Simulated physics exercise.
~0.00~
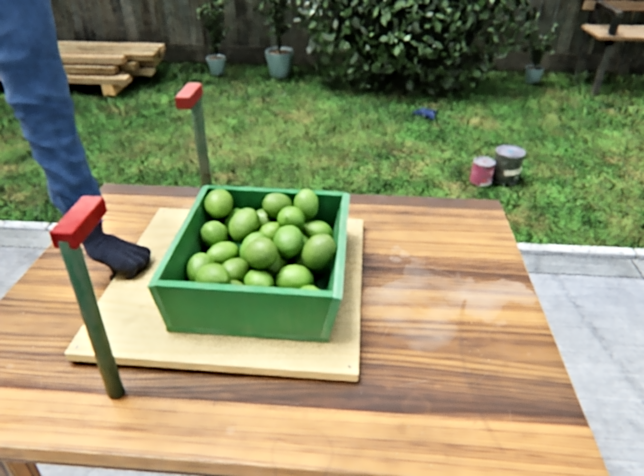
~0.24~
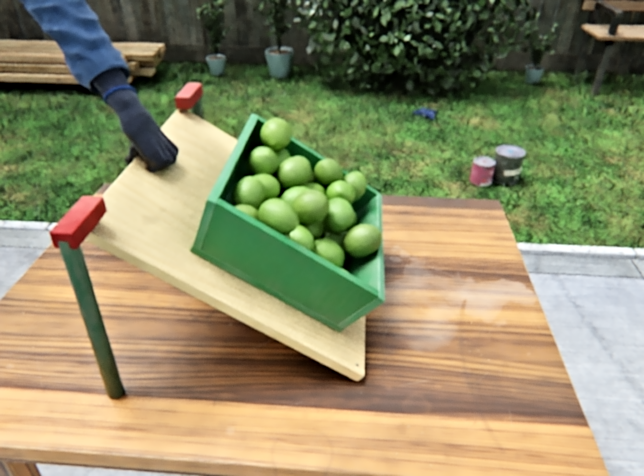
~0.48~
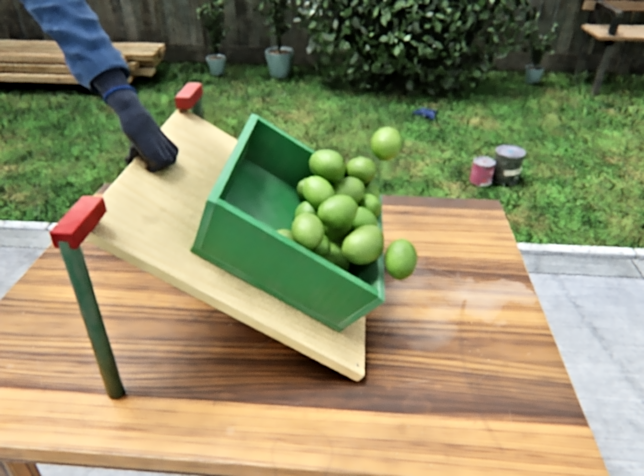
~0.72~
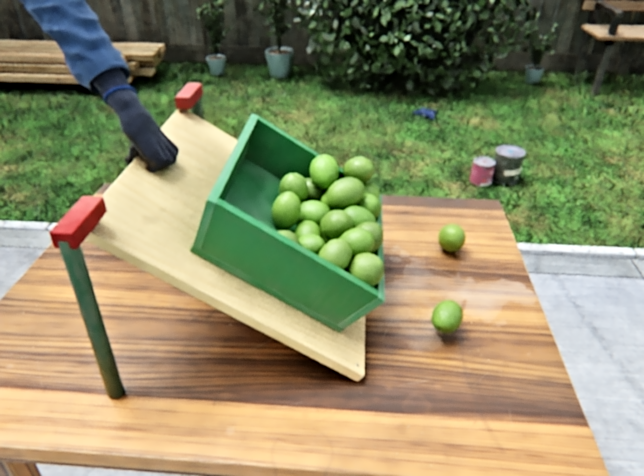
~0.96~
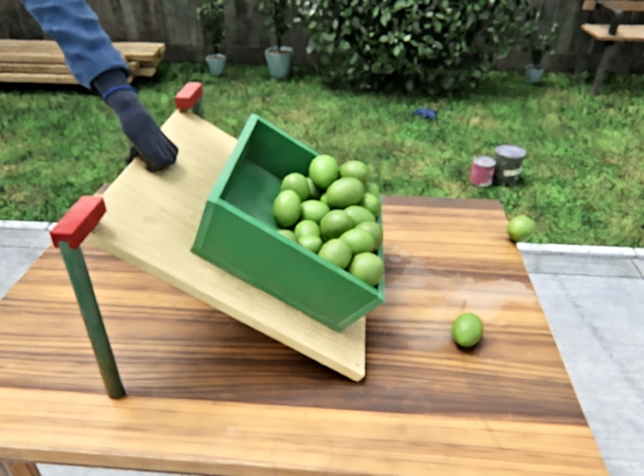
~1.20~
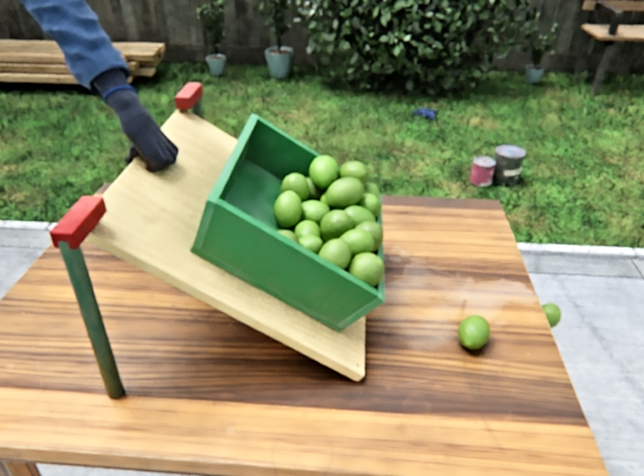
At the start, a green crate heaped with loose limes sits on a pale board on a wooden table, with two red-topped posts at the left. A gloved hand lifts the left side of the board, tilting it and the crate down toward the right until the board rests at the posts. The limes slide toward the lower end, and two tumble out over it. They land on the table and roll right, and the farther one drops off the edge. At the end, the other sits on the tabletop while the rest stay in the tilted crate.
